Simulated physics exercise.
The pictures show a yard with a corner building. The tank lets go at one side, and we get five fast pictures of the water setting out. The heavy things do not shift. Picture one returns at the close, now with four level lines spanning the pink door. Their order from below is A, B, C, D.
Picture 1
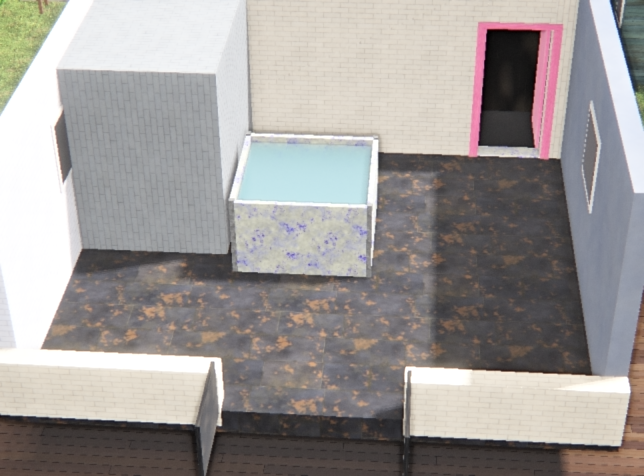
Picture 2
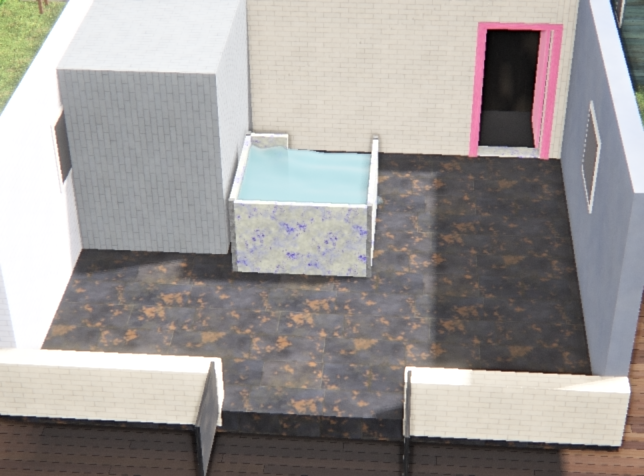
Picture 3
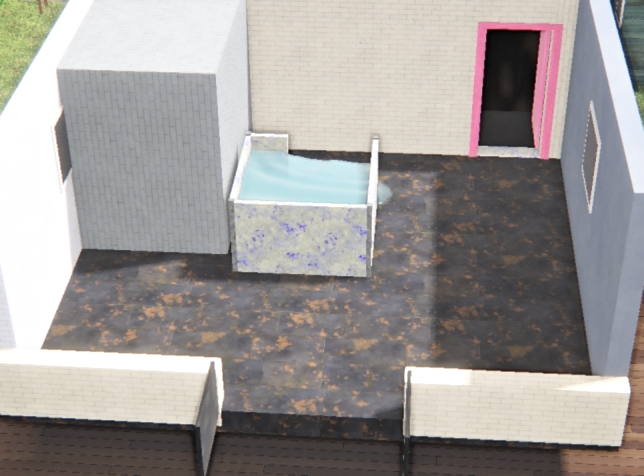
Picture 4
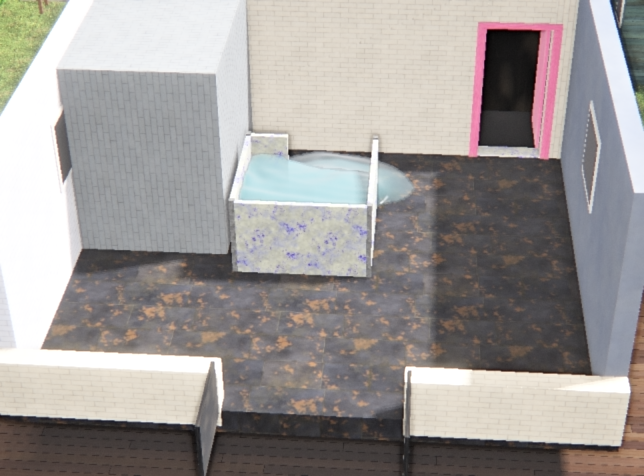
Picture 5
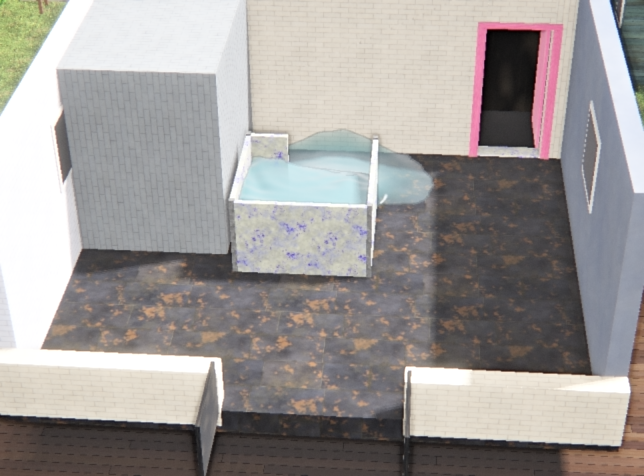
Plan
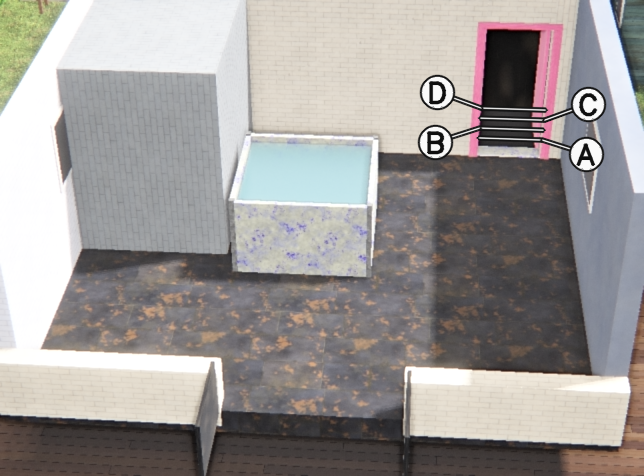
Water surging out through the opened back of a patterned tank and spreading across the dark floor of a walled yard.
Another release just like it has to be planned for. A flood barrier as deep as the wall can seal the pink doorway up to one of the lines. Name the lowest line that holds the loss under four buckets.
Choose A.
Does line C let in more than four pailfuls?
No.
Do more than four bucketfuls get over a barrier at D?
No, that is safe.
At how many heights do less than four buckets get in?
All of them.
In white, A at (510, 138); B at (511, 129); C at (512, 119); D at (513, 109); from the bottom up A, B, C, D.
With A, a splash gets over, under a bucket.
With B, nothing gets over.
With C, nothing gets over.
With D, nothing gets over.
